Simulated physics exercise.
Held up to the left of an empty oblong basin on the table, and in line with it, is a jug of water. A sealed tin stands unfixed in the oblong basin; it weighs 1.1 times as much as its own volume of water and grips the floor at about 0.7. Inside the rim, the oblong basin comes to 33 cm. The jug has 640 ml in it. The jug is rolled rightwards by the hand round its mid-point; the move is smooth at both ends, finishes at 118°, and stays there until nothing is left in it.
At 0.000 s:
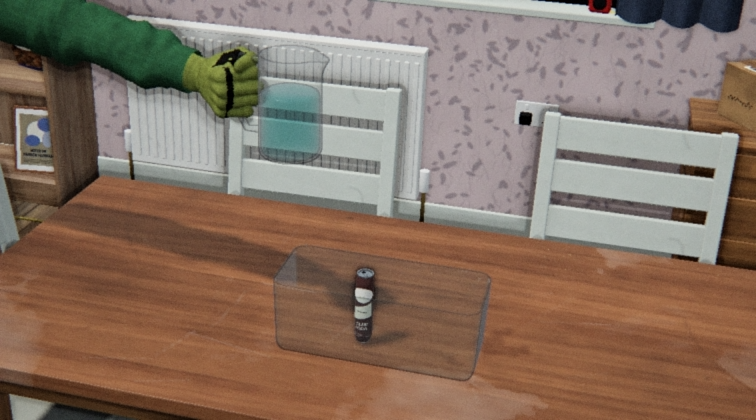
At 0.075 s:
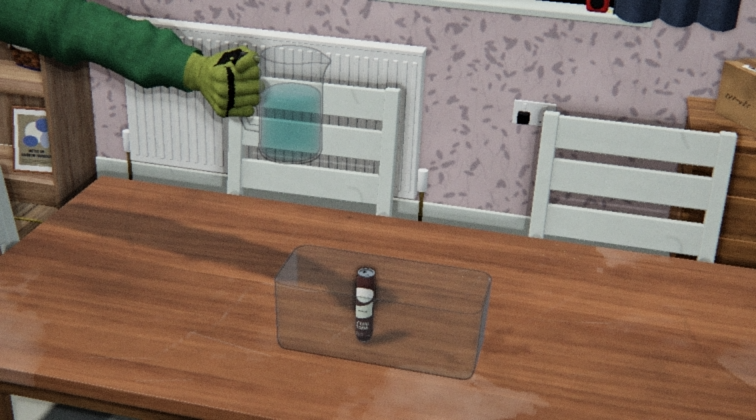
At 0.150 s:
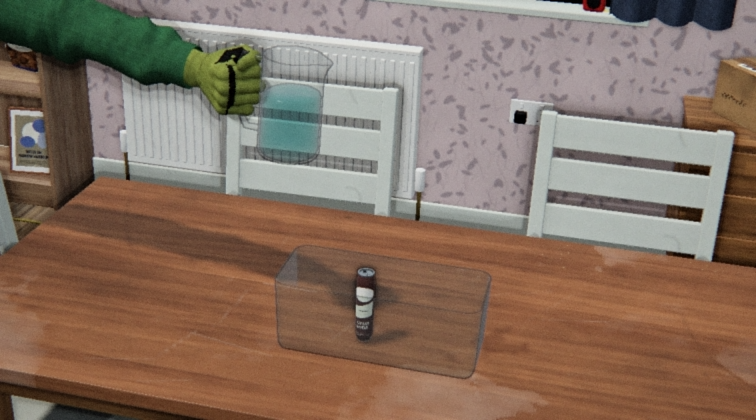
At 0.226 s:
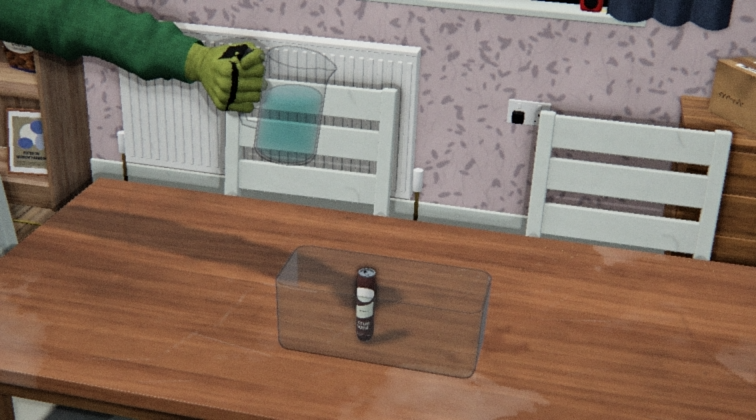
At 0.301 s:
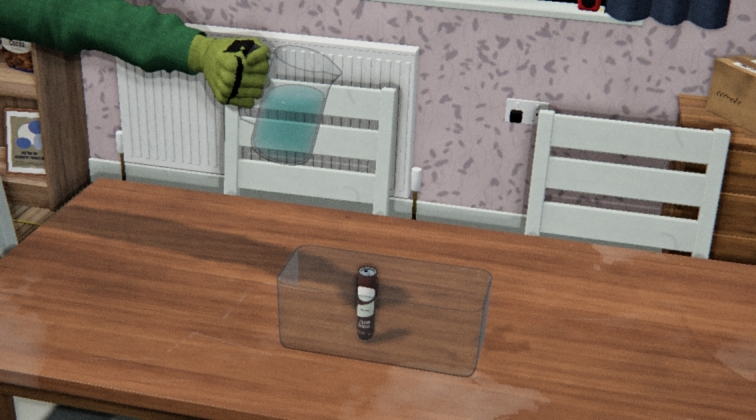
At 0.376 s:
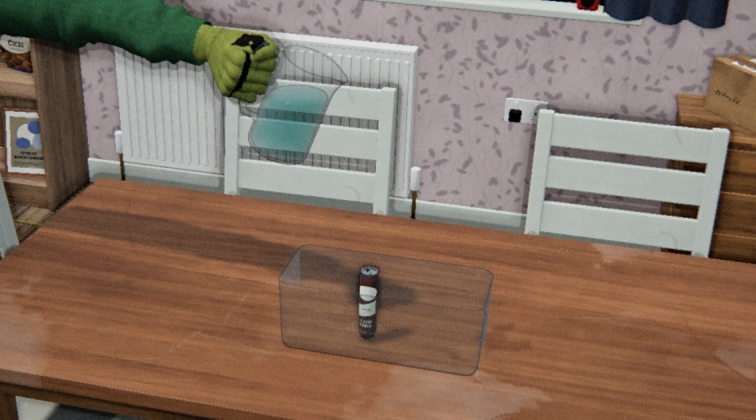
At a wooden dining table, a green-gloved hand slowly tilting a jug of blue liquid rightwards, a dark tin standing at a clear basin.
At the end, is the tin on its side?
It's still up.
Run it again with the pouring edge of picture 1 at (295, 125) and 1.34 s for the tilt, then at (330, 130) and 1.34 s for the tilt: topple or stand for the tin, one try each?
In the first try it comes down; in the second it comes down.
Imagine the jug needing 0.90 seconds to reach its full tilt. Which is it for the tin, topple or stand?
So the tin will hold steady.
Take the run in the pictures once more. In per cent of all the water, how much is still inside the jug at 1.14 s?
About 32 per cent.
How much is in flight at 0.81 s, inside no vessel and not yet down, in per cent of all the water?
Near 7 per cent at that time.
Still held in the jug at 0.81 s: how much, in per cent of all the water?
94 %.
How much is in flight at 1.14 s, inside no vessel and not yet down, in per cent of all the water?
Roughly 40 %.
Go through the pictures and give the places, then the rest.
In the first picture, it leans 0°; its right rim is at (329, 60); the water meets the walls at (263, 87) and (320, 94); the oblong basin's rim runs from (285, 264) to (486, 296); the tin's top is at (365, 276).
In the second picture, it leans 1°; its right rim is at (331, 61); the water meets the walls at (265, 87) and (321, 94).
In the third picture, it leans 4°; its right rim is at (333, 63); the water meets the walls at (265, 88) and (321, 95).
In the fourth picture, it leans 8°; its right rim is at (337, 68); the water meets the walls at (266, 90) and (323, 96).
In the fifth picture, it leans 14°; its right rim is at (342, 73); the water meets the walls at (268, 90) and (325, 96).
In the sixth picture, it leans 21°; its right rim is at (348, 80); the water meets the walls at (267, 97) and (329, 97).
By 0.81 s the tilt is 79° and 93 per cent is still to pour; the tin stands where it began.
By 1.14 s the tilt is 111° and 31 per cent is still to pour; the tin stands where it began.
By 1.47 s the tilt is 118° and 0 per cent is still to pour; the tin stands where it began.
By 1.84 s the tilt is 118° and 0 per cent is still to pour; the tin stands where it began.
At rest the tin stands where it began.
